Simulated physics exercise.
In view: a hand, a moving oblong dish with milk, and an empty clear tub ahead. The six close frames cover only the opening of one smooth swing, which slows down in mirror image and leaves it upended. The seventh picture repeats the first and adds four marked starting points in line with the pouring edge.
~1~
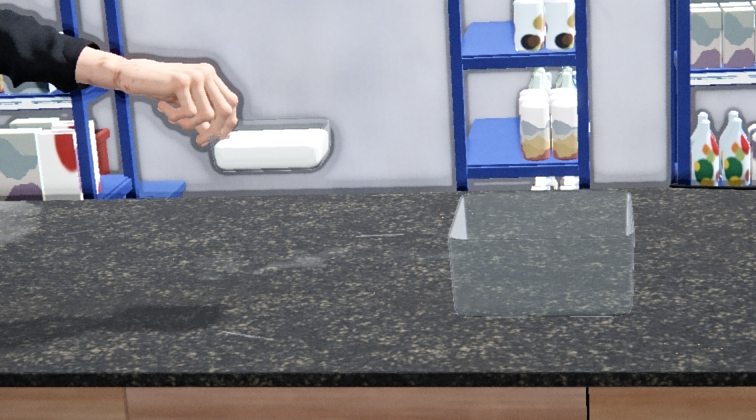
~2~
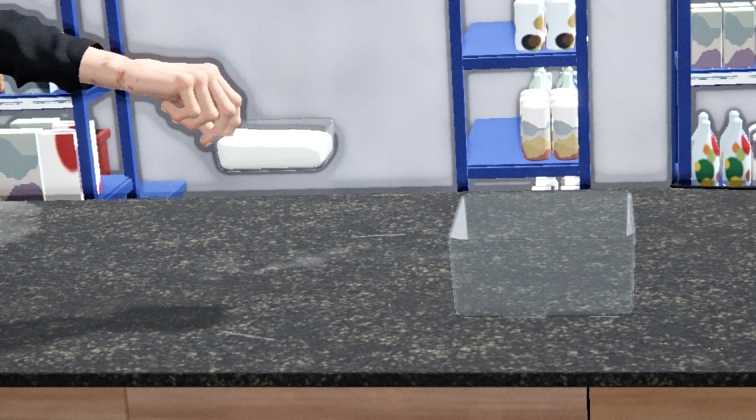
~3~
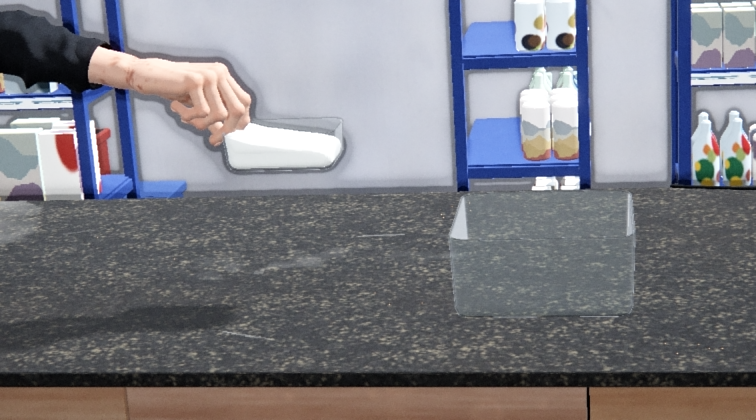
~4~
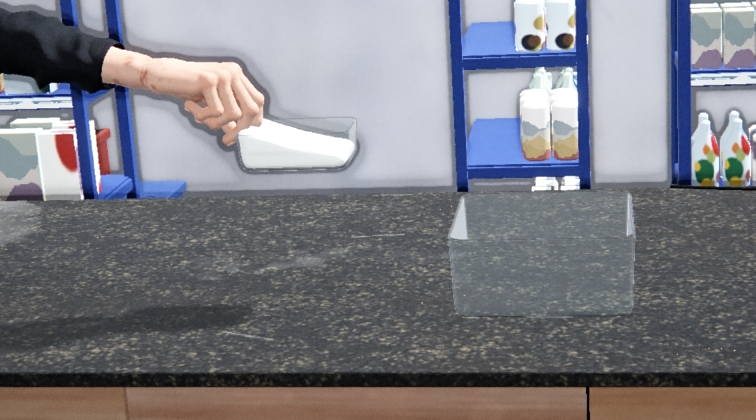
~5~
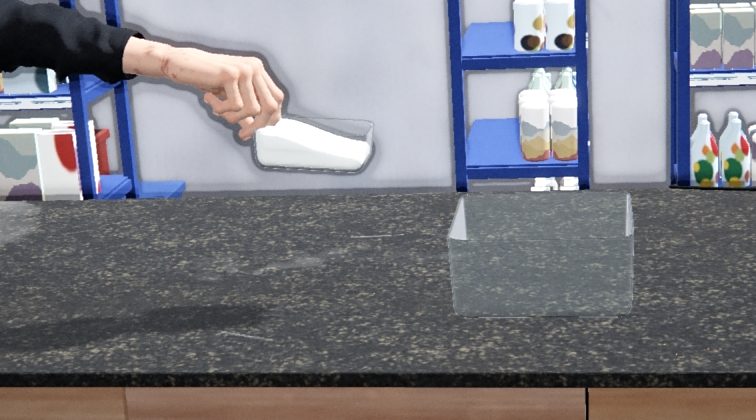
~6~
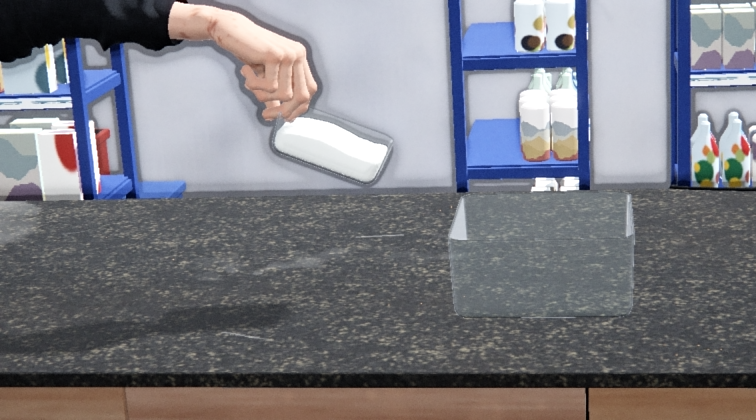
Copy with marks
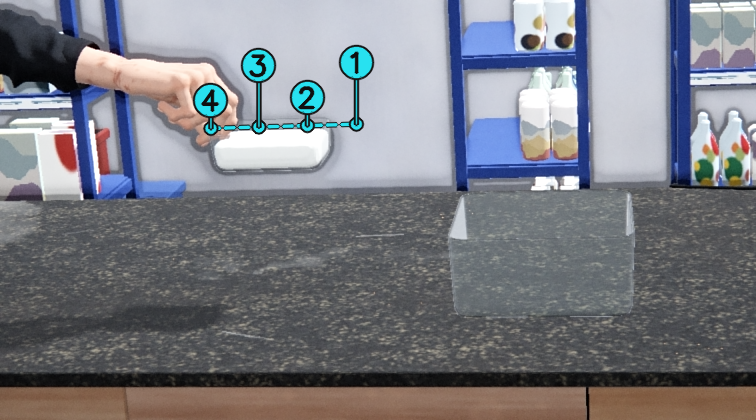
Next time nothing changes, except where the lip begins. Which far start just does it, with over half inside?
Take 1.
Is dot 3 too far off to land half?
Yes.
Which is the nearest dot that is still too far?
The answer is 2.
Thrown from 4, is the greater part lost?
Yes, it does.
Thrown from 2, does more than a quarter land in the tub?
No, it does not.
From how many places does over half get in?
One of them.
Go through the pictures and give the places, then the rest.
Upright, lip at (324, 125); tub from (455, 315) to (633, 314); nothing has left yet, in the first picture.
Upright, lip at (327, 125); nothing has left yet, in the second picture.
Upright, lip at (337, 124); nothing has left yet, in the third picture.
Upright, lip at (351, 124); nothing has left yet, in the fourth picture.
Tipped about 4°, lip at (368, 128); nothing has left yet, in the fifth picture.
Tipped about 22°, lip at (389, 145); nothing has left yet, in the sixth picture.
In cyan, 1 at (356, 124); 2 at (307, 125); 3 at (258, 127); 4 at (210, 128).
With 1, about 73 % lands in the tub, 19 % falls short and 8 % goes beside or beyond.
With 2, about 13 % lands in the tub, 83 % falls short and 4 % goes beside or beyond.
With 3, about 0 % lands in the tub, 99 % falls short.
With 4, about 0 % lands in the tub, 100 % falls short.
